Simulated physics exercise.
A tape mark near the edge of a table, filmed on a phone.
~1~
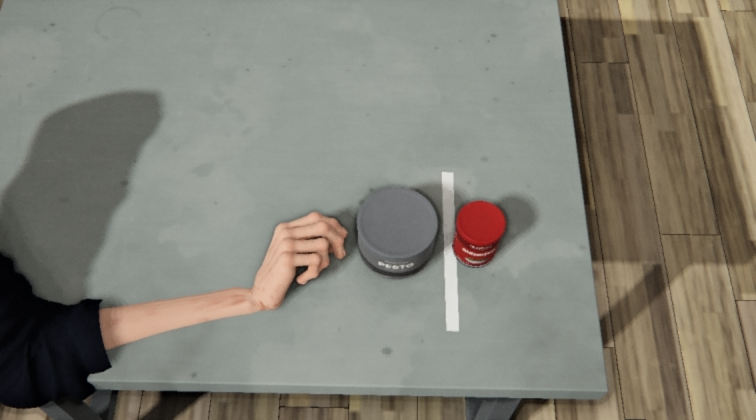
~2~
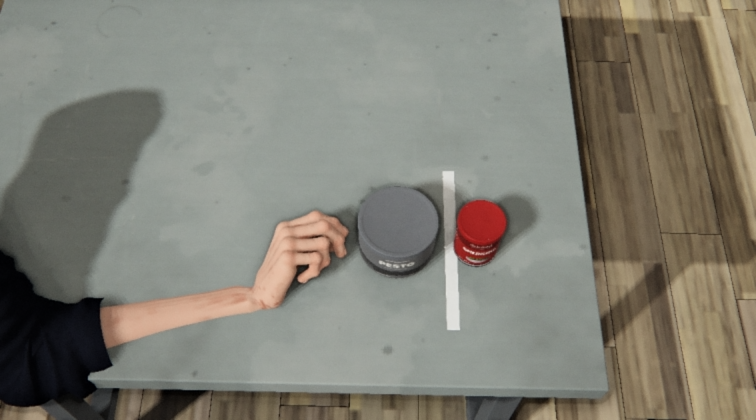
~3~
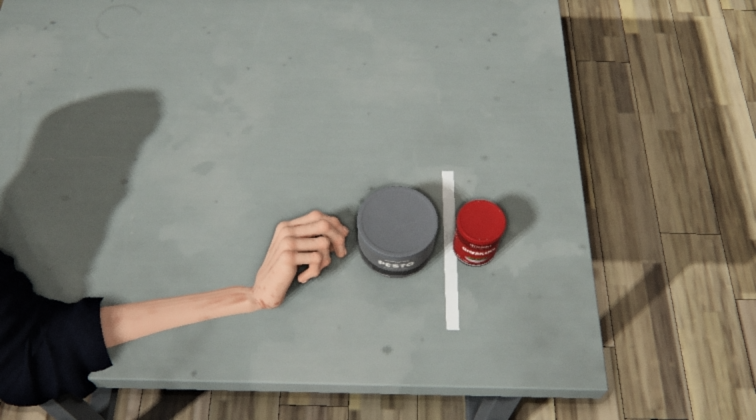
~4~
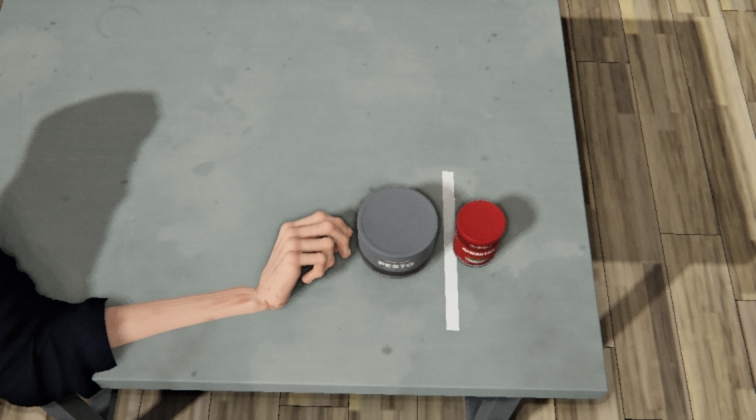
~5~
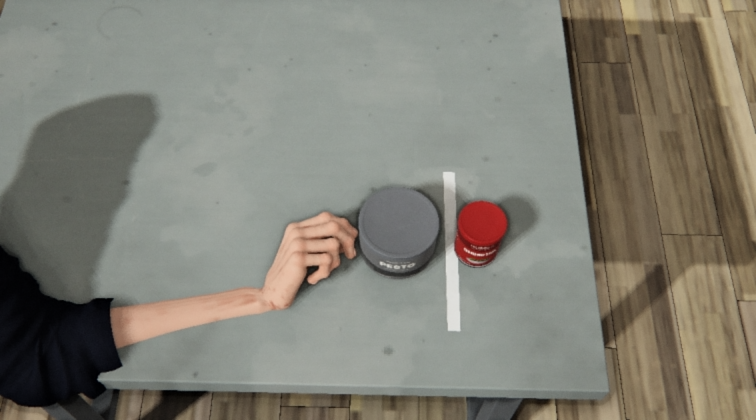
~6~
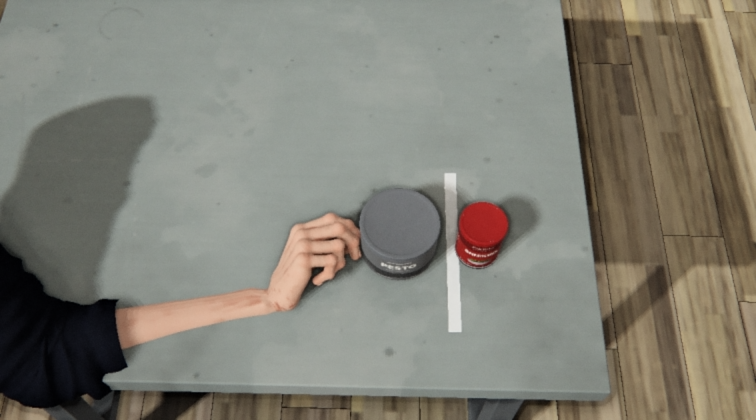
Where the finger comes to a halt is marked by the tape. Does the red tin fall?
No.
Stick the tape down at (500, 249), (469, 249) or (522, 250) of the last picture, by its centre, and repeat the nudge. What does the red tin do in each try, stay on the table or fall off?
Try one: It is lost over the side; try two: It never leaves the tabletop; try three: It is lost over the side.
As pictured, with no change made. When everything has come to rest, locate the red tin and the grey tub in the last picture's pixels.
In the last picture, the red tin sits at (564, 238) while the grey tub sits at (501, 238).
Then, 0.98 s on from there, red tin displaced a little near (508, 237).
Then, 1.78 s on from there, red tin displaced about its own width near (548, 238).
In the end, the red tin stays on the table, near (564, 238).
